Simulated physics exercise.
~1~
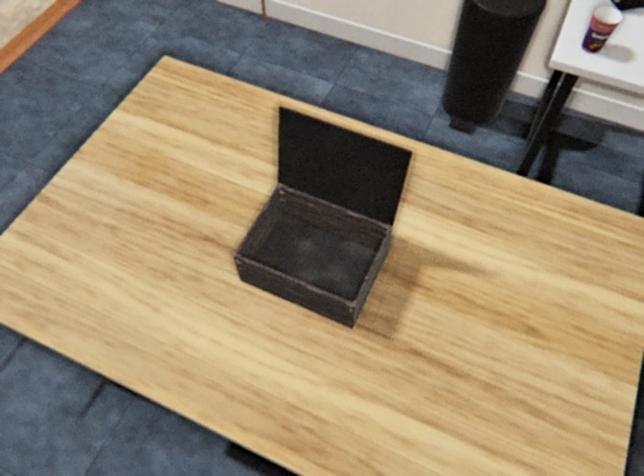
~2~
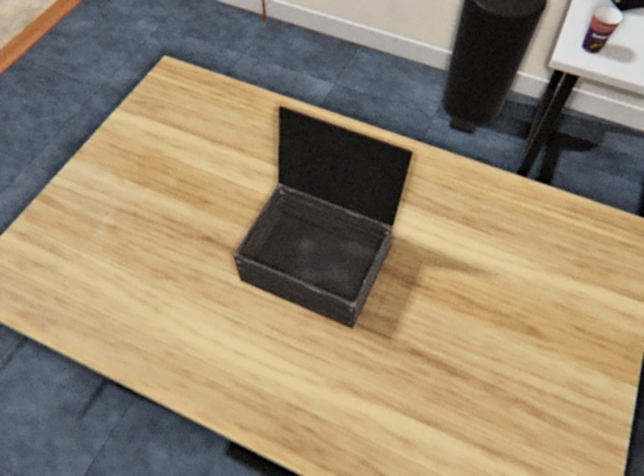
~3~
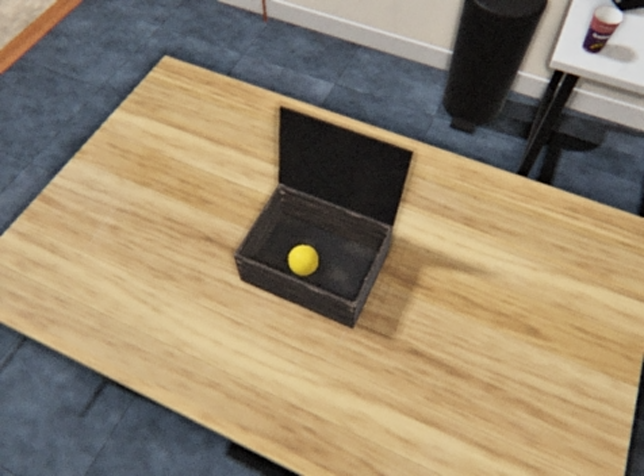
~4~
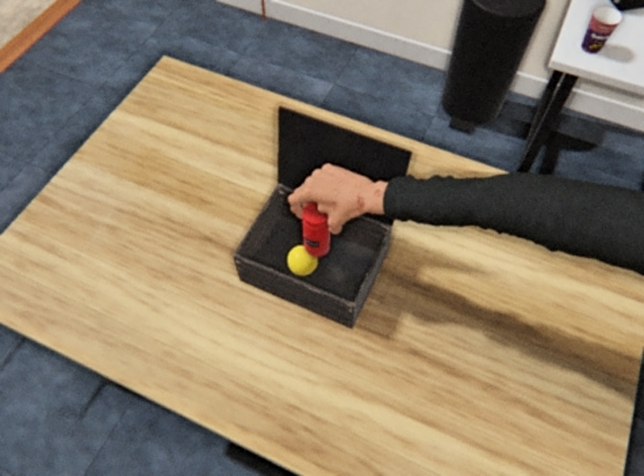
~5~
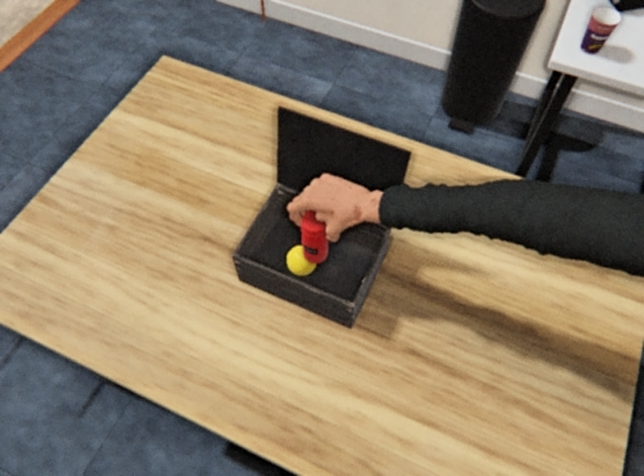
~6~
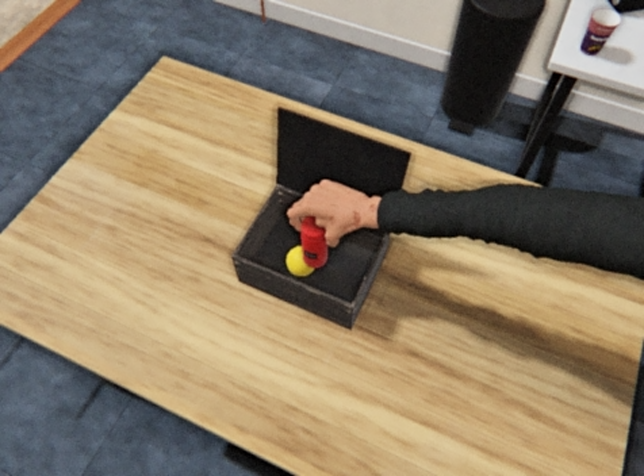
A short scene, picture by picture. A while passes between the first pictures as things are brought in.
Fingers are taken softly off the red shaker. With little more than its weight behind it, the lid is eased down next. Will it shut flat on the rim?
Yes.
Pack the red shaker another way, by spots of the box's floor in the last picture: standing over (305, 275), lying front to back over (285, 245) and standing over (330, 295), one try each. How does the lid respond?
The first time it goes down completely, the next time it goes down completely, and the last time it is kept open.
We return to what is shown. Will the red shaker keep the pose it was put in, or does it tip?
At the finish the red shaker goes crooked.
Then, 0.90 s on from there, lid starting down; red shaker on its side near (322, 269); yellow lemon shifted about its own width.
Then, 1.80 s on from there, lid 42° above the rim; red shaker on its side near (322, 269); yellow lemon shifted about its own width.
In the end, lid shut; toppled in the box, red shaker; moved from the start, yellow lemon. At the end, from the last picture's camera, red shaker near (322, 269).
